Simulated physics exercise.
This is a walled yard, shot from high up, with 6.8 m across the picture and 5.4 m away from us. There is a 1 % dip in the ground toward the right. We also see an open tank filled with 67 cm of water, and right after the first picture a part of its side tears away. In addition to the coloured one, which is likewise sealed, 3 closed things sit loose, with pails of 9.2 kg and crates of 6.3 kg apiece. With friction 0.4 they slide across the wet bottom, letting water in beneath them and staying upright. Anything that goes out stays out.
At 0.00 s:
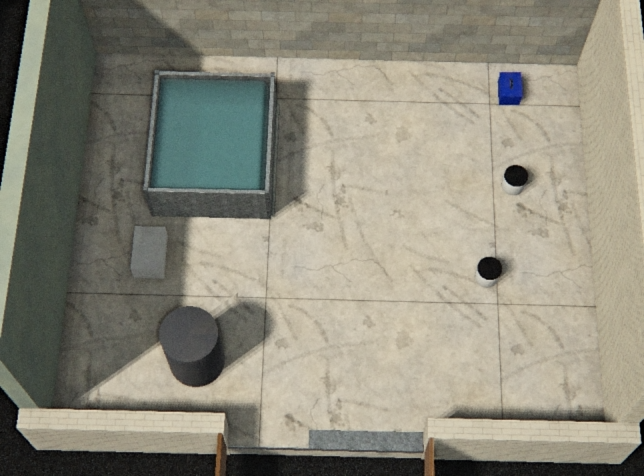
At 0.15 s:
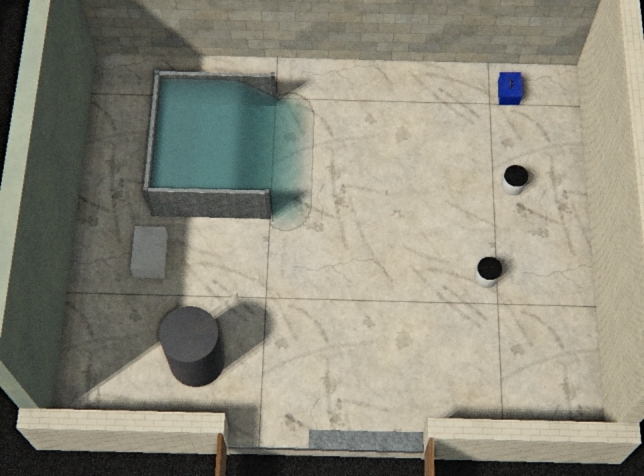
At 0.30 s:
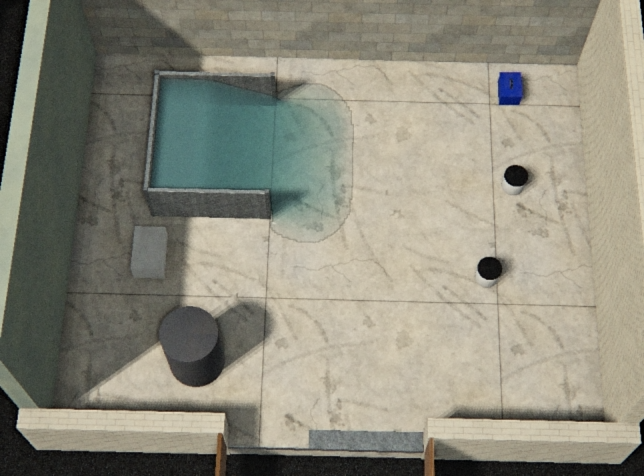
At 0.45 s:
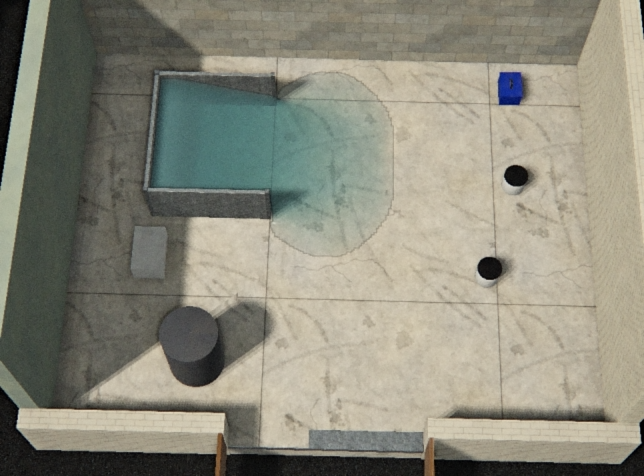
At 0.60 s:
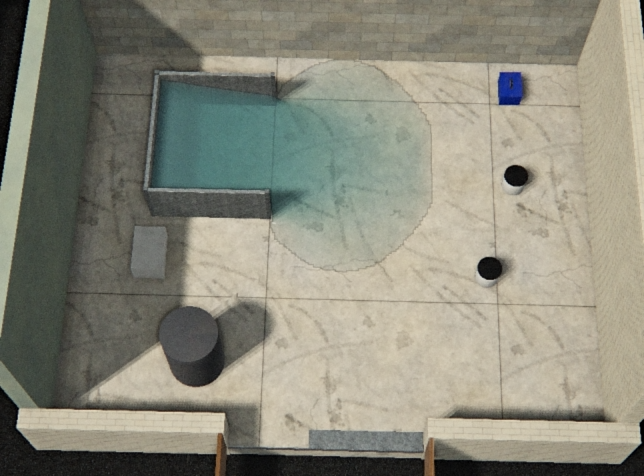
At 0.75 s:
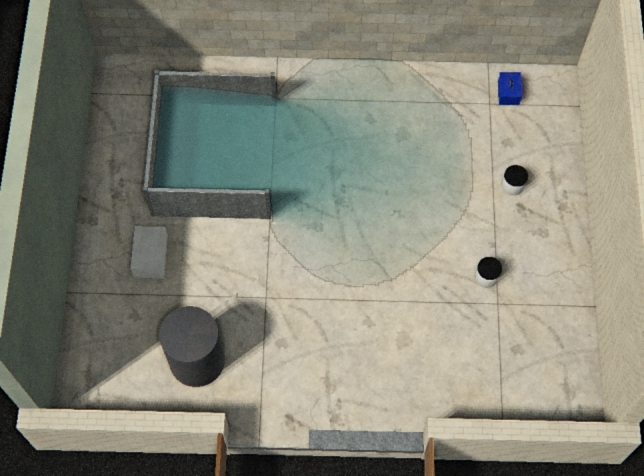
A square tank of water in a walled yard lost its right side, and the water poured out and spread across the pale floor in a widening rounded pool, while the blue box stayed still.
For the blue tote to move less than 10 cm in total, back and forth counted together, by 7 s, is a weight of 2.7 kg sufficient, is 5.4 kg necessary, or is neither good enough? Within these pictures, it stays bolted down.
Neither mass passes.
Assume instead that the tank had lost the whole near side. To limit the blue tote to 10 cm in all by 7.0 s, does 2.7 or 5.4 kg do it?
So the lighter pick works.
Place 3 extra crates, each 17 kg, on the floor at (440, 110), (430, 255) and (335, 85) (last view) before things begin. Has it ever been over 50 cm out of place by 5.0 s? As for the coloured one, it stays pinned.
Results, in sequence: Exceeded / exceeded / exceeded.
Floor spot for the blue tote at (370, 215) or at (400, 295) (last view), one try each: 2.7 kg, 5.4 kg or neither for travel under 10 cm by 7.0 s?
Taking the two tries in order, both fall short and both fall short.
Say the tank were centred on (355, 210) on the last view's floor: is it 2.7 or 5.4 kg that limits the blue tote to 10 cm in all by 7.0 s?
Then, put simply, both options fail.
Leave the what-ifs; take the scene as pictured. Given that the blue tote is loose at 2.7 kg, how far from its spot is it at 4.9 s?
Displacement near 100 cm.
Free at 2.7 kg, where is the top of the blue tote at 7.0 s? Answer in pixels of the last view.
Near (557, 207).
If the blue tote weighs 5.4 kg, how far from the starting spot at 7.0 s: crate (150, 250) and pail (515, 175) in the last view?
0 cm, 250 cm.
After 1.4 s the blue tote would be 42 cm from its start with 2.7 kg and 29 cm from its start with 5.4 kg; 5 cm of water round it then.
After 3.1 s the blue tote would be 79 cm from its start with 2.7 kg and 82 cm from its start with 5.4 kg; 26 cm of water round it then.
After 4.9 s the blue tote would be 97 cm from its start with 2.7 kg and 101 cm from its start with 5.4 kg; 11 cm of water round it then.
After 7.0 s the blue tote would be 197 cm from its start with 2.7 kg and 200 cm from its start with 5.4 kg; 6 cm of water round it then.
